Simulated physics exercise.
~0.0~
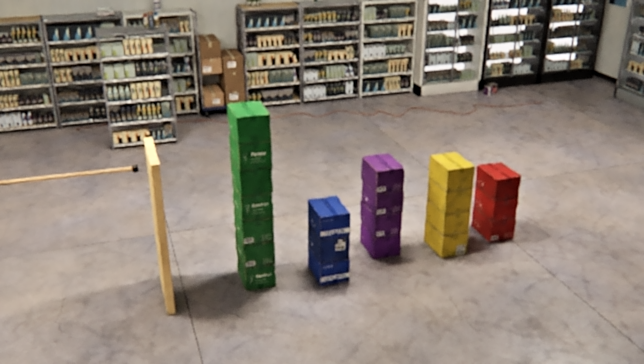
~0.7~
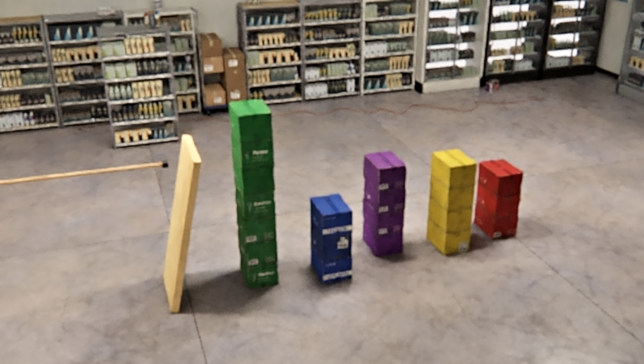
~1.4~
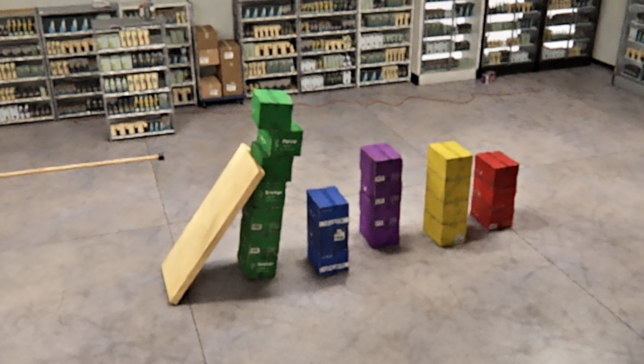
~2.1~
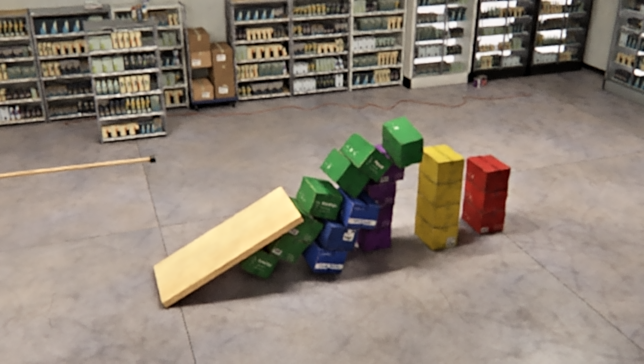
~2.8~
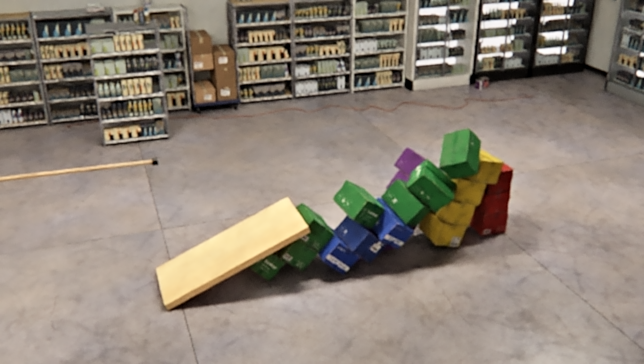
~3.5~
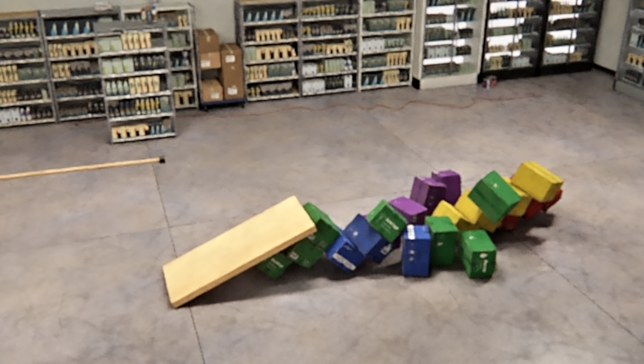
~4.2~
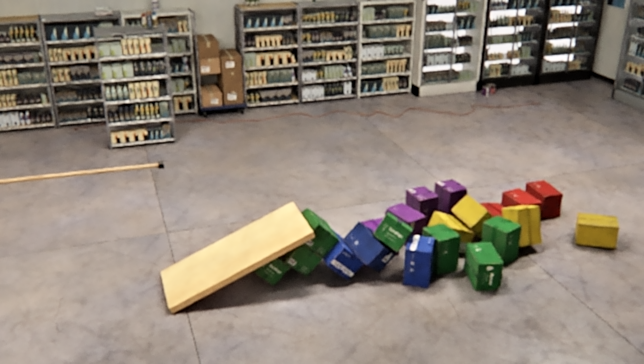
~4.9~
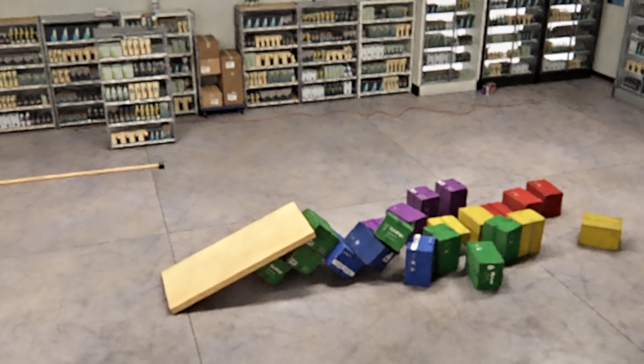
On the concrete floor of a store lined with stocked shelves, a pale board stands upright beside five stacks of cartons, green, blue, purple, yellow and red. The board tips to the right and leans into the tall green stack, which buckles near the top. Green cartons topple onto the blue and purple stacks, and the board drops into a slant. The tumbling cartons then push over the yellow and red stacks. Everything comes to rest in a jumbled trail, with the board propped at the left and one yellow carton lying apart at the far right.
